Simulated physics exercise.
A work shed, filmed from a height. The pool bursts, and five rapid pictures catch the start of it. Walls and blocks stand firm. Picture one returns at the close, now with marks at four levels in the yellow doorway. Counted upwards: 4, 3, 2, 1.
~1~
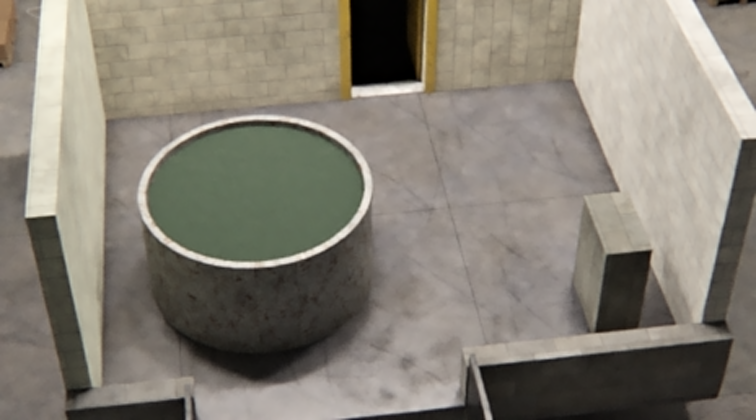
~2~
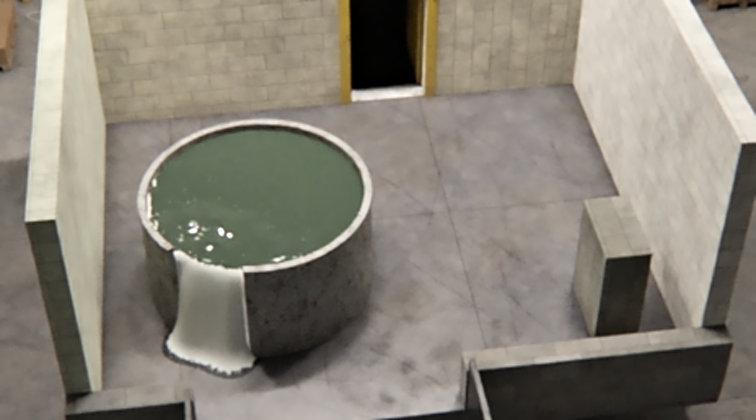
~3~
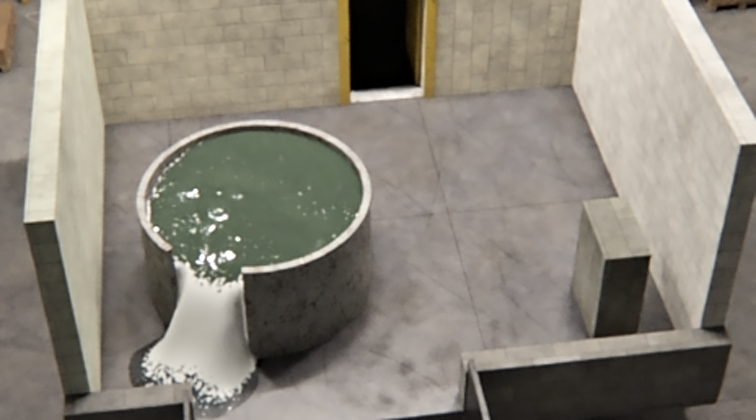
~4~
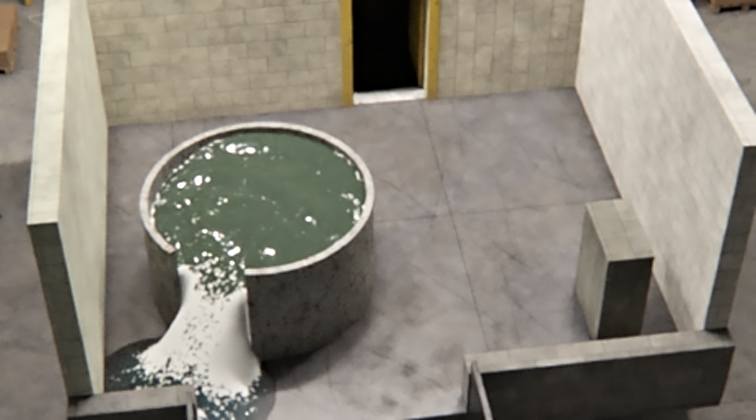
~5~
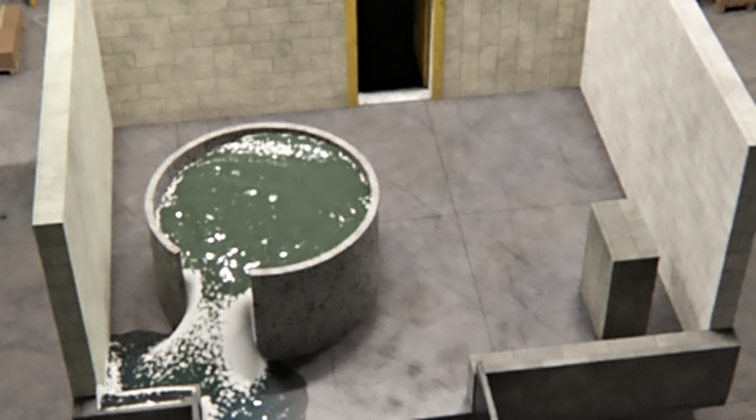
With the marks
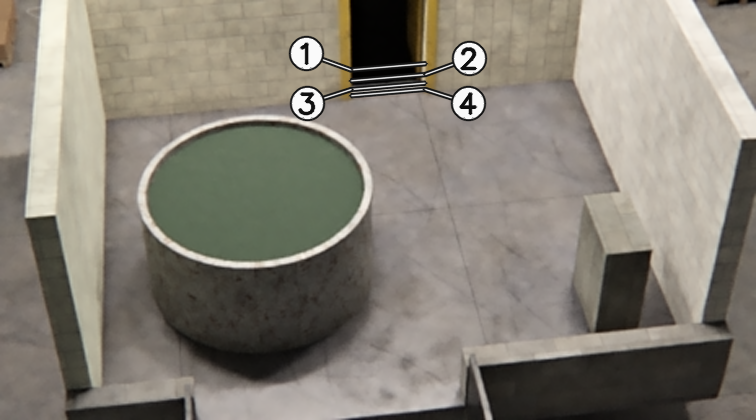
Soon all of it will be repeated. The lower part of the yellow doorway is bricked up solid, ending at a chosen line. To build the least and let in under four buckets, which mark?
Take 4.
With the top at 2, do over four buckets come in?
No, that is safe.
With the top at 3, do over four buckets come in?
No.
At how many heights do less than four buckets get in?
All of them.
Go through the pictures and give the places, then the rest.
Water in the pool at rest, its middle at (256, 193); foot of the yellow doorway at (388, 95); open gate at (329, 358).
Water covers 1 % of the ground and shows as far out as (170, 341).
Water covers 4 % of the ground and shows as far out as (162, 343).
Water covers 7 % of the ground and shows as far out as (148, 351).
Water covers 9 % of the ground and shows as far out as (109, 349).
On the marked copy, 1 at (388, 66); 2 at (388, 77); 3 at (388, 86); 4 at (388, 92); from the bottom up 4, 3, 2, 1.
If 1 is chosen, nothing gets over.
If 2 is chosen, nothing gets over.
If 3 is chosen, nothing gets over.
If 4 is chosen, a splash gets over, under a bucket.
